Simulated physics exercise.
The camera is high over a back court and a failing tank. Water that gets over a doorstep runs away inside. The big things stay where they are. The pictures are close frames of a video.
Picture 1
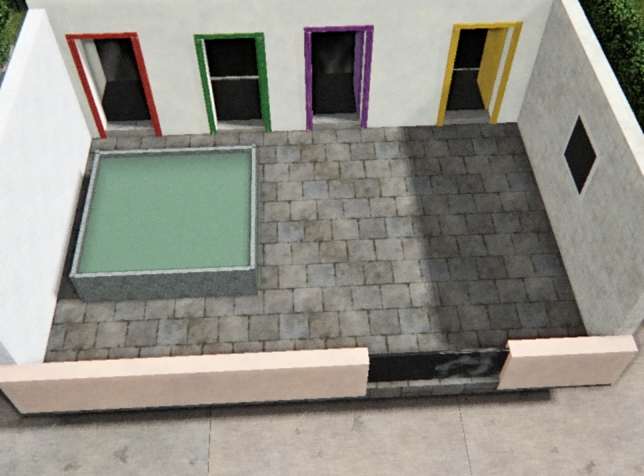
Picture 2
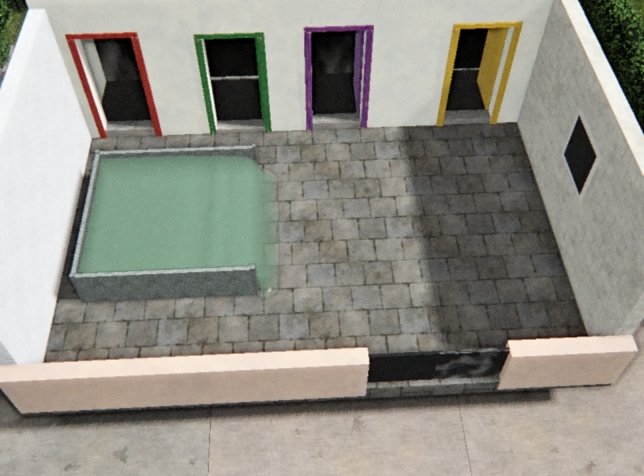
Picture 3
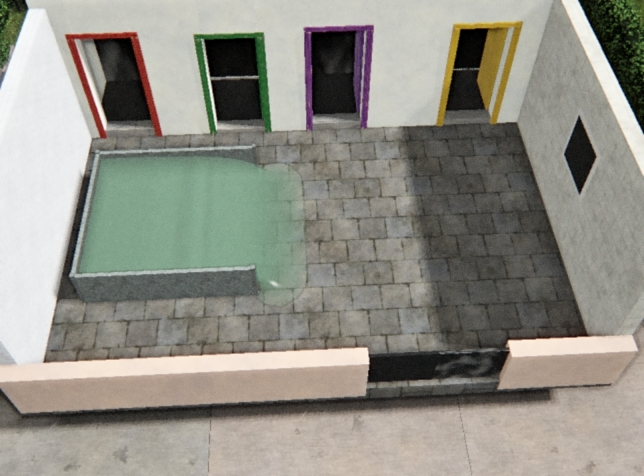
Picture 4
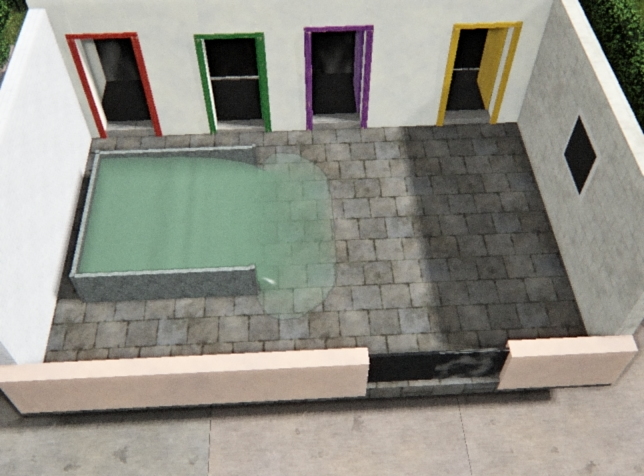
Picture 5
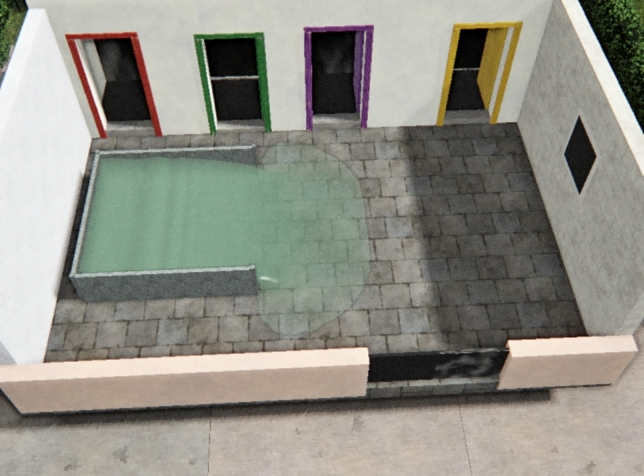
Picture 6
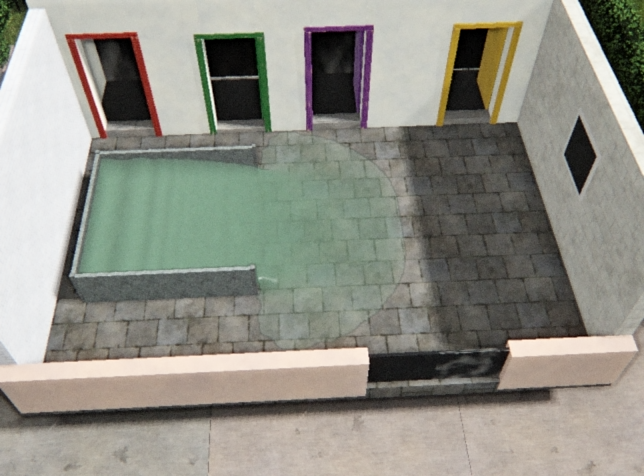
A paved back court with pale walls is seen from high above by a camera that stays still. Red, green, purple and yellow doorways line the back wall from left to right, a grey-edged tank of green water sits at left, and a low pinkish wall with a dark gap runs along the front. The tank's right side opens, and water pours out, spreading rightward across the grey paving in a thin, rounded sheet.
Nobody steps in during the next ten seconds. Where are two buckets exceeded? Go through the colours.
One by one: The purple door admits no more than that; the yellow door lets in a lot; the green door admits no more than that; the red door admits no more than that.
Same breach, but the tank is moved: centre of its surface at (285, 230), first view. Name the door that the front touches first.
It is the yellow door.
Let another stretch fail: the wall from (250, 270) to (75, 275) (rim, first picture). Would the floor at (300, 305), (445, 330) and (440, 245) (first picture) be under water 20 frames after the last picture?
In turn: Covered, under water, flooded.
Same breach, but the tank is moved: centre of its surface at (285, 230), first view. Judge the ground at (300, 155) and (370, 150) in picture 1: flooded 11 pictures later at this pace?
In that order: No water, not flooded.
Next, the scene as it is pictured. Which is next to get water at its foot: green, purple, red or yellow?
That is the door marked purple.
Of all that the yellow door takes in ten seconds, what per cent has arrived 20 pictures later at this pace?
Close to 15 %.
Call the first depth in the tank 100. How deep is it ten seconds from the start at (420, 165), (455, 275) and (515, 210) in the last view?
In that order: 16, 16 and 16 per cent.
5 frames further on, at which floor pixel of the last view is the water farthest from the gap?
Roughly at (532, 201).
A moment on, water covers 55 % of the floor; the purple door wet at the sill, nothing in, the yellow door not reached, the green door not reached, the red door not reached.
Next, water covers 65 % of the floor; the purple door wet at the sill, nothing in, the yellow door wet at the sill, nothing in, the green door not reached, the red door not reached.
Then, water covers 70 % of the floor; the purple door wet at the sill, nothing in, the yellow door under two buckets in, the green door wet at the sill, nothing in, the red door not reached.
Later, water covers 70 % of the floor; the purple door wet at the sill, nothing in, the yellow door far over two buckets in, the green door wet at the sill, nothing in, the red door not reached.
In the end, water covers 95 % of the floor; the purple door wet at the sill, nothing in, the yellow door far over two buckets in, the green door under two buckets in, the red door wet at the sill, nothing in.
